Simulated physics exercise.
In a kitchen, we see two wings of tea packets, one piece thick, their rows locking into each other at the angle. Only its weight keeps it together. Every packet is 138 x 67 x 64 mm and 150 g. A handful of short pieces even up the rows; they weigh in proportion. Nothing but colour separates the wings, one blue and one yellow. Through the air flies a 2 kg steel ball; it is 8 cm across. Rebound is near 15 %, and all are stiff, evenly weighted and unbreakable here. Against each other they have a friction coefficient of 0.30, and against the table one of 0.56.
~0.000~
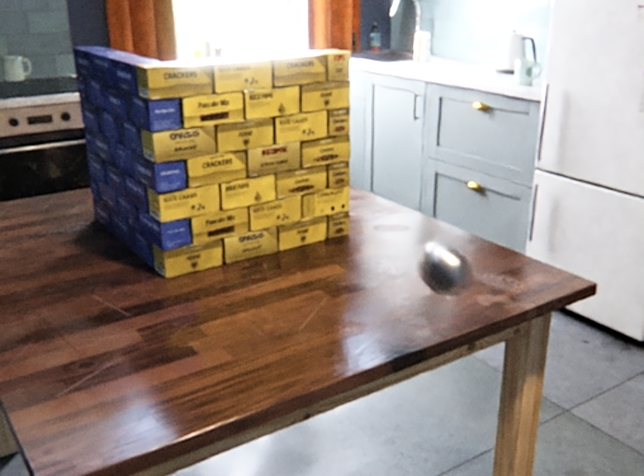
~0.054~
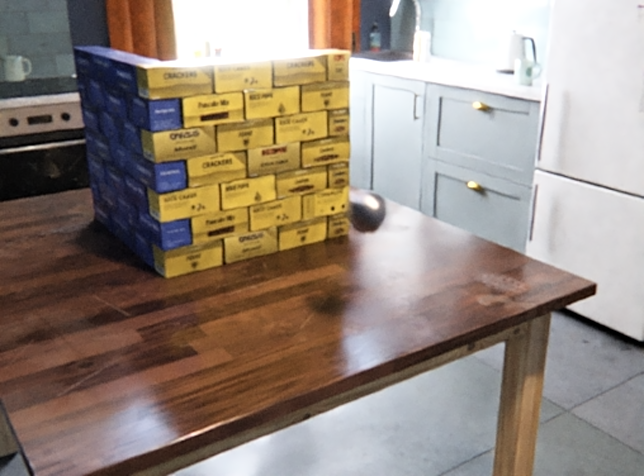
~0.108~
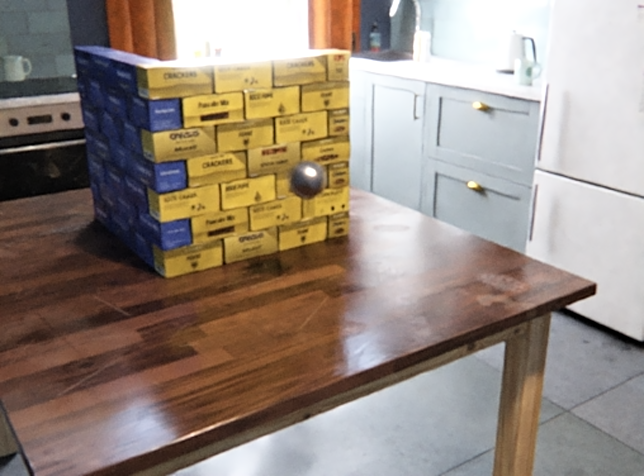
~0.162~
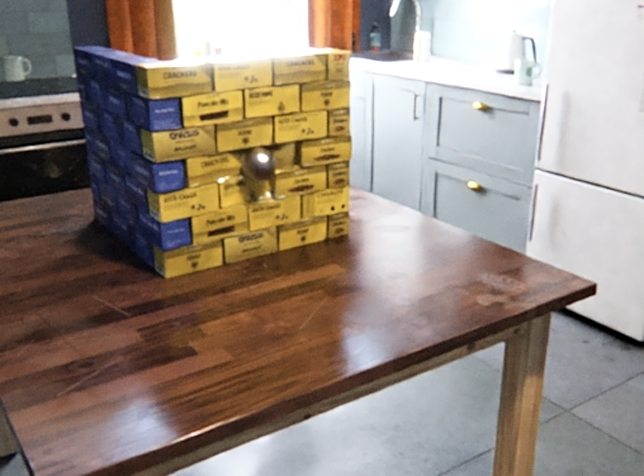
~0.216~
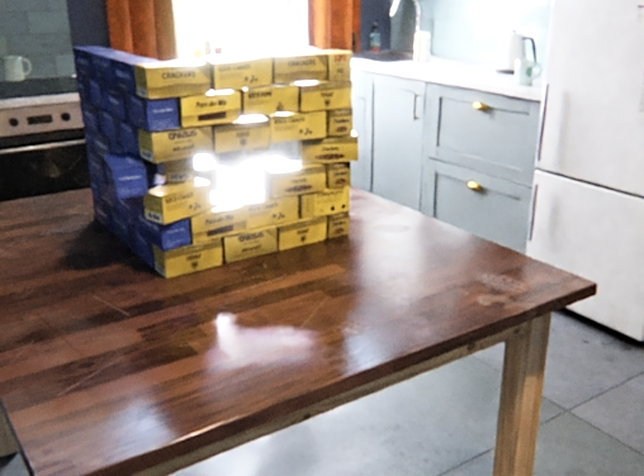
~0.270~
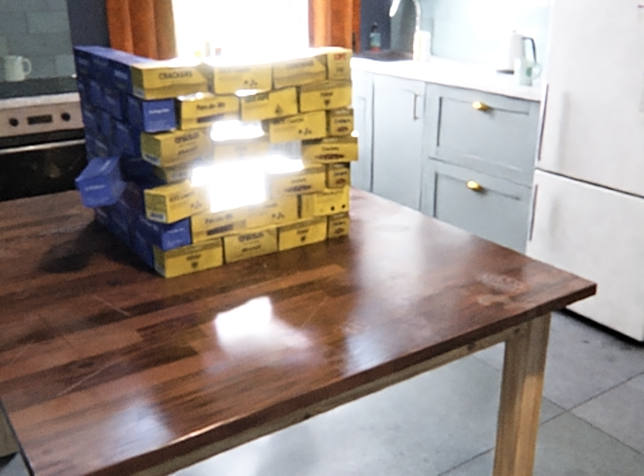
A stacked corner wall of small tea boxes, its left wing blue and its right wing yellow, stands on a dark wooden table in a kitchen, seen from slightly above by a still camera. A shiny steel ball flies in from the right, crosses above the table and punches into the yellow side. Bright gaps open there, neighbouring boxes shift and tilt, and a blue box juts out on the left.
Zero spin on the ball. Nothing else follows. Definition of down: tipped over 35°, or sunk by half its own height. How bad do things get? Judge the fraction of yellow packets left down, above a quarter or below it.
The fraction is above a quarter.
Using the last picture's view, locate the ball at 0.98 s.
Near (99, 274).
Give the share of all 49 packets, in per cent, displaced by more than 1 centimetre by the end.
Shifted share: 45 %.
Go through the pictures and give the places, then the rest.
In the first frame (places mark the middle of the side facing us), ball (445, 270) 56 cm from contact, 3.9 m/s; top yellow packet (340, 67); top blue packet (123, 76); nothing disturbed.
Ball (368, 212) 36 cm from contact, 3.8 m/s; top yellow packet (340, 67), in the second frame.
Ball (307, 180) 16 cm from contact, 3.8 m/s; top yellow packet (340, 67), in the third frame.
Ball (259, 165) after contact, 2.9 m/s; top yellow packet (340, 67); 3 disturbed, none down, in the fourth frame.
Ball (231, 154) after contact, 2.9 m/s; top yellow packet (341, 67); steepest lean 7°, the packet at (244, 74); 18 disturbed, none down, in the fifth frame.
Ball after contact, 3.0 m/s; top yellow packet (340, 66) shifted 7 mm; top blue packet (120, 76) shifted 6 mm; 2 of the 25 yellow packets down, 25 disturbed in all, in the sixth frame.
After 0.56 s, ball still moving; 6 of the 25 yellow packets down (7 of 49 in all colours); top yellow packet leaning 16°; top blue packet shifted 8 mm.
After 0.98 s, ball still moving; 12 of the 25 yellow packets down (13 of 49 in all colours); top yellow packet leaning 27°, 18 cm lower; top blue packet shifted 7 mm.
At rest (2.5 s), ball rolling away; 12 of the 25 yellow packets down (13 of 49 in all colours); top yellow packet on its side; top blue packet shifted 7 mm. That is 48 per cent. As the last picture would show them, middles, top yellow packet near (198, 208), top blue packet near (135, 75).
